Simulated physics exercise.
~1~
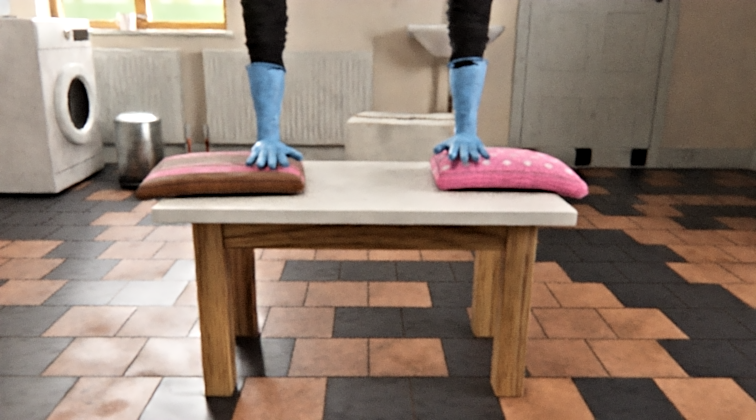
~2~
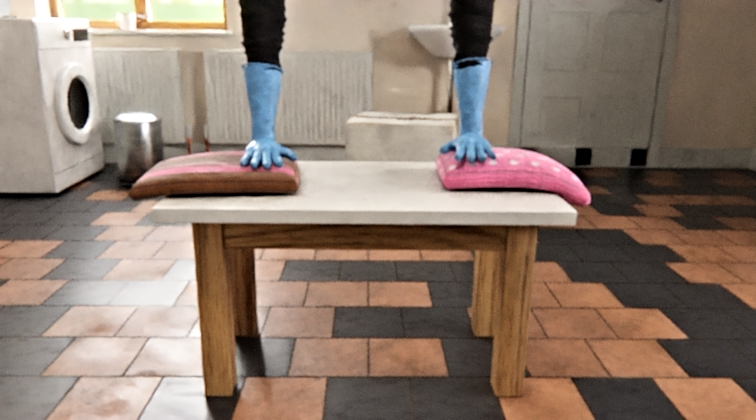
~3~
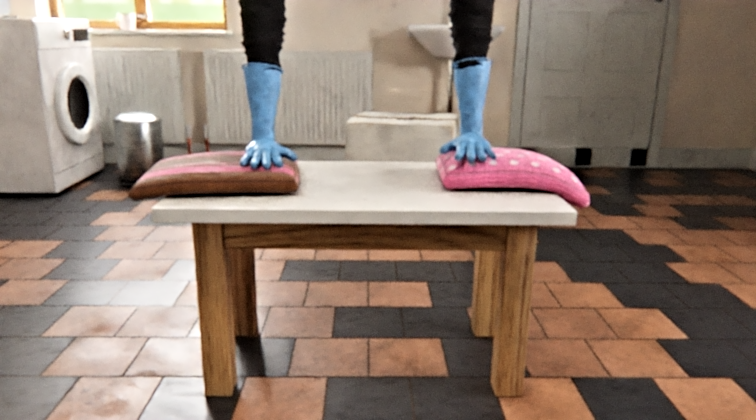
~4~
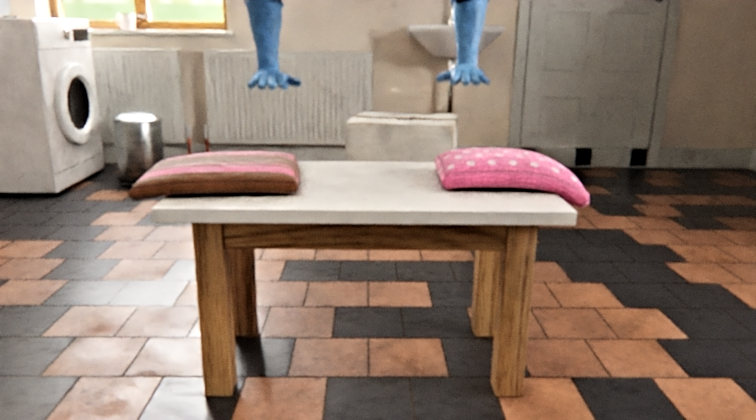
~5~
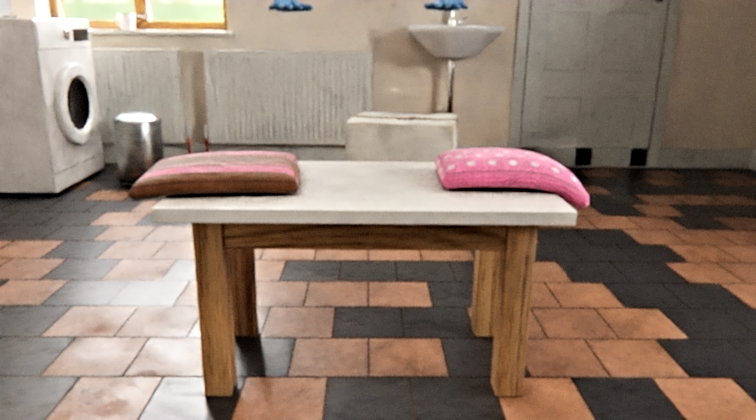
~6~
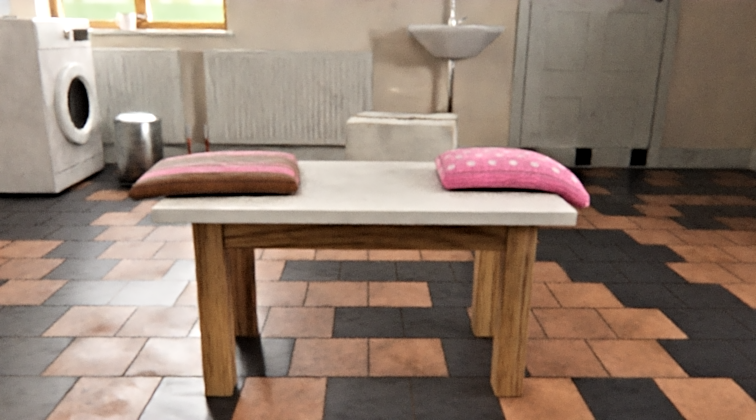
In a tiled utility room, blue-gloved hands nudge two cushions slightly outward on a table, then lift away, leaving both resting there.
